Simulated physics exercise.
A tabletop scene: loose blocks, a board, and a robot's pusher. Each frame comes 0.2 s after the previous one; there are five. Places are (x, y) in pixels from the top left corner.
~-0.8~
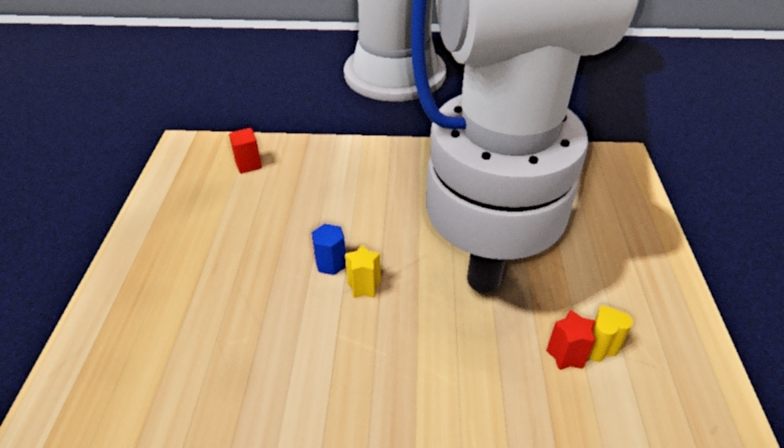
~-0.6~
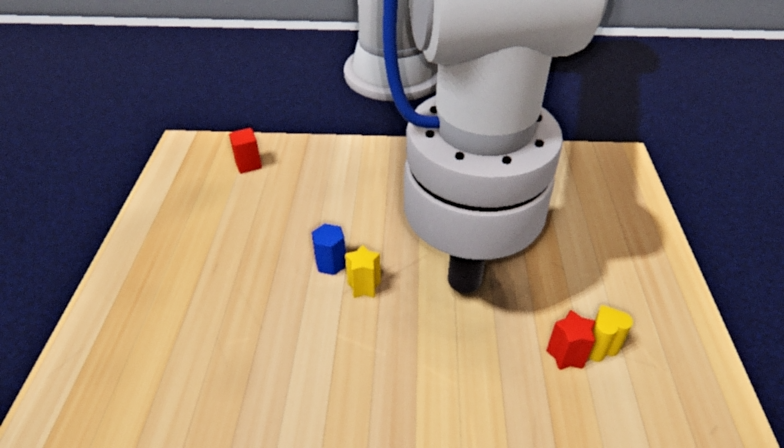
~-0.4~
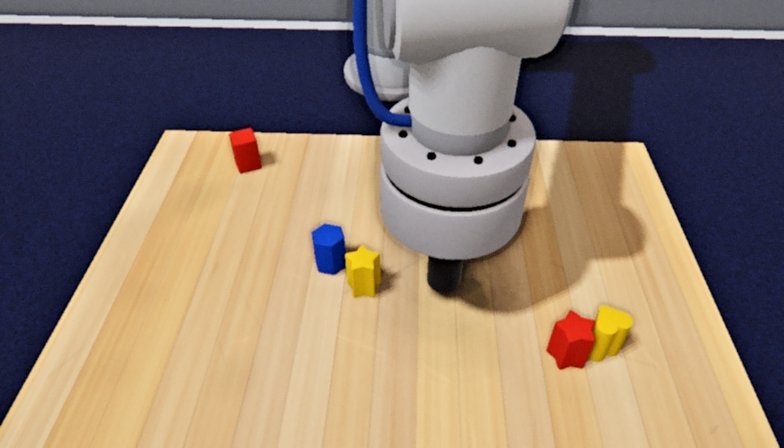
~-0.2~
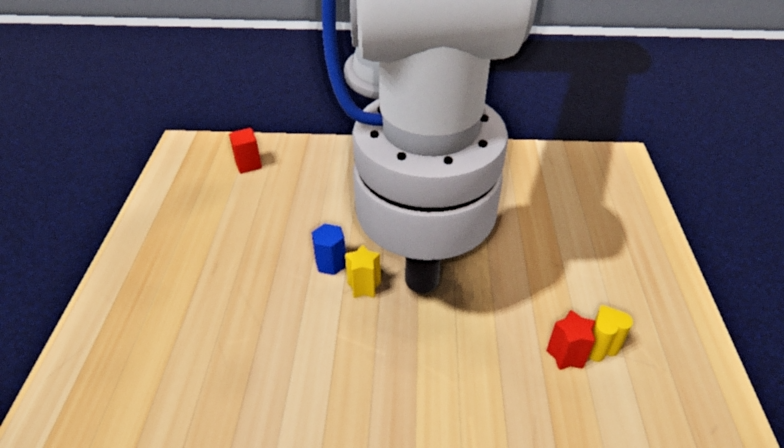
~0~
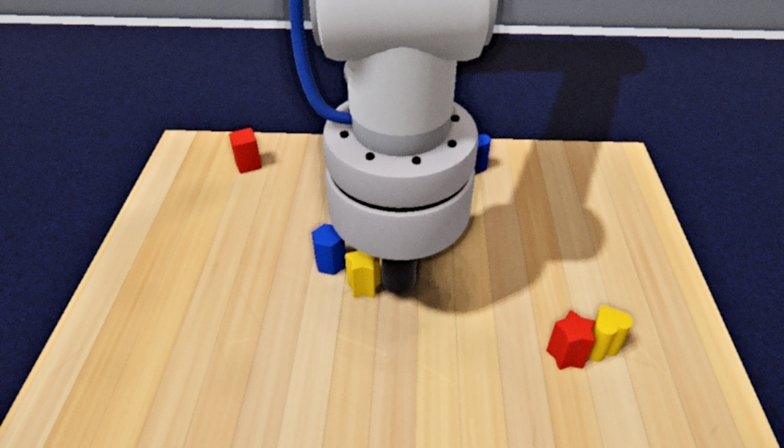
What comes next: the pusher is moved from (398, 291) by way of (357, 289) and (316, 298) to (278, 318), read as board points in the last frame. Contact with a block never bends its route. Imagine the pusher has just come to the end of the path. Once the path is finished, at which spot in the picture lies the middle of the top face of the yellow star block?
The spot you're after is about (275, 259) in the image.
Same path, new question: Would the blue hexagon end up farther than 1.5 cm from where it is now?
That would be a no.
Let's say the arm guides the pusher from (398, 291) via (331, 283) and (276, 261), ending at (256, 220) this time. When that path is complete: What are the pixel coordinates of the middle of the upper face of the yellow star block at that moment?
Near (240, 238).
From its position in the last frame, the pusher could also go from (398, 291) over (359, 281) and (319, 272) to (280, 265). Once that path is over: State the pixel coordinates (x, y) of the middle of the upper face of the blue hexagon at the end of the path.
My best guess is (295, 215).
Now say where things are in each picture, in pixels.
The first picture shows pusher's lower end (483, 282); blue hexagon (328, 234); yellow star block (363, 257).
The second picture shows pusher (464, 282); blocks still.
The third picture shows pusher (443, 282); blocks still.
The fourth picture shows pusher (422, 282); blocks still.
The fifth picture shows pusher (399, 282); blue hexagon (328, 234); yellow star block (363, 257).
What follows on the original path. One third of the way, pusher (355, 280); blue hexagon (321, 232), turned 25° clockwise; yellow star block (324, 255).
Two thirds of the way, pusher (314, 290); blue hexagon (320, 231), turned 35° clockwise; yellow star block (286, 258).
At the end, pusher (276, 310); blue hexagon (320, 231), turned 35° clockwise; yellow star block (275, 259), turned 45° clockwise.
